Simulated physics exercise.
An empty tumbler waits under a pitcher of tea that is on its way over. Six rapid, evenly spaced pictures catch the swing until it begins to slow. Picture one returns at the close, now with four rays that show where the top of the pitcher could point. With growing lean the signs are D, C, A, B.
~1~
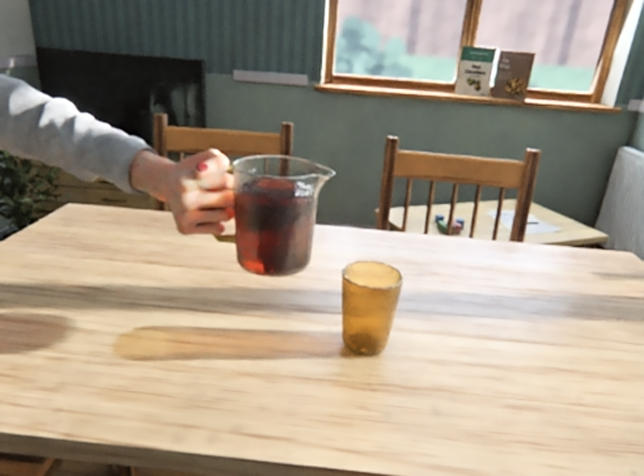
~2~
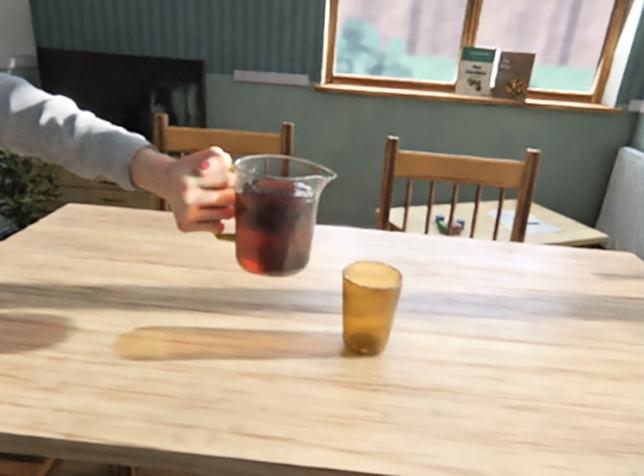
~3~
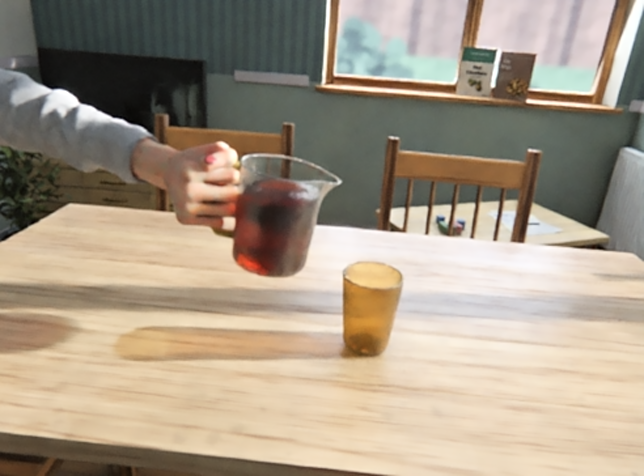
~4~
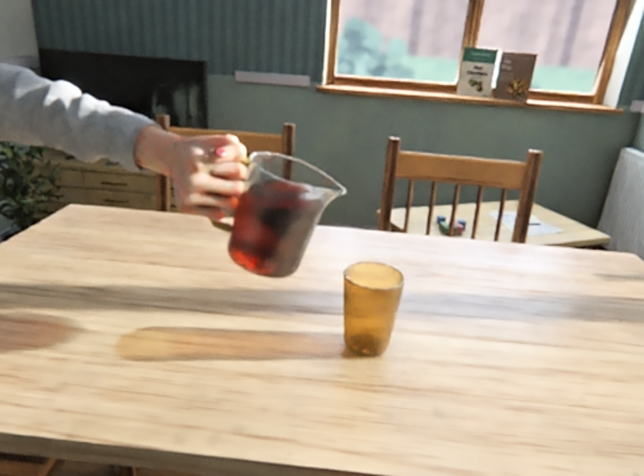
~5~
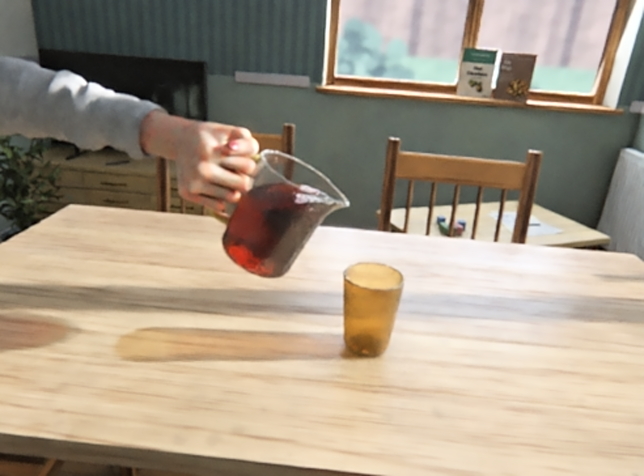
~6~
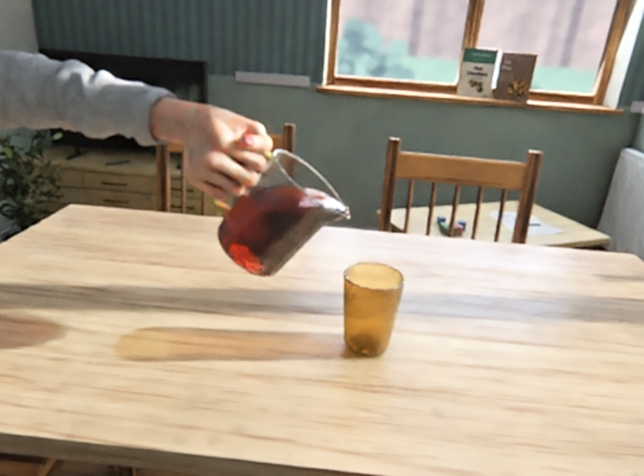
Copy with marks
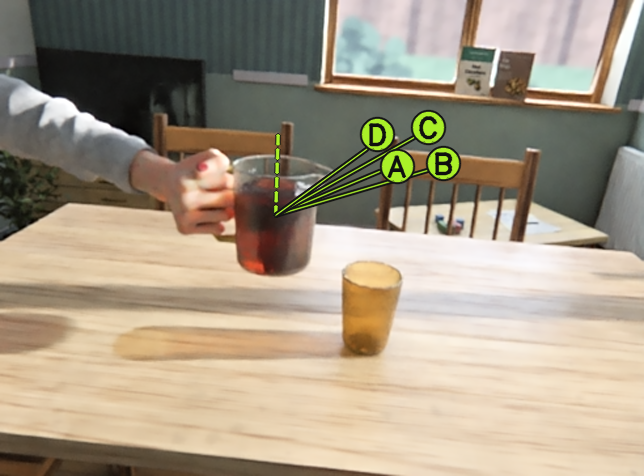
A hand with red-painted nails and a grey sleeve reaches in from the left, holding a clear glass pitcher of dark red tea above a pale wooden table, seen from slightly above. An amber tumbler stands to the pitcher's right, with wooden chairs, a green wall and a window behind. The hand tilts the pitcher steadily rightward, lowering its lip, while the tumbler and camera stay still.
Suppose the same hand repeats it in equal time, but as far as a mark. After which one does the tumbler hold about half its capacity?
It is C.
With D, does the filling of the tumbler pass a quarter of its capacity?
Yes, it does.
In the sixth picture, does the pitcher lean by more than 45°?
No, it does not.
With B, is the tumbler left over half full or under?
Over.
On the marked copy, A at (380, 171); B at (427, 170); C at (414, 137); D at (367, 148).
With A, the tumbler ends with about 68 % of what it can hold.
With B, the tumbler ends with about 86 % of what it can hold.
With C, the tumbler ends with about 49 % of what it can hold.
With D, the tumbler ends with about 34 % of what it can hold.
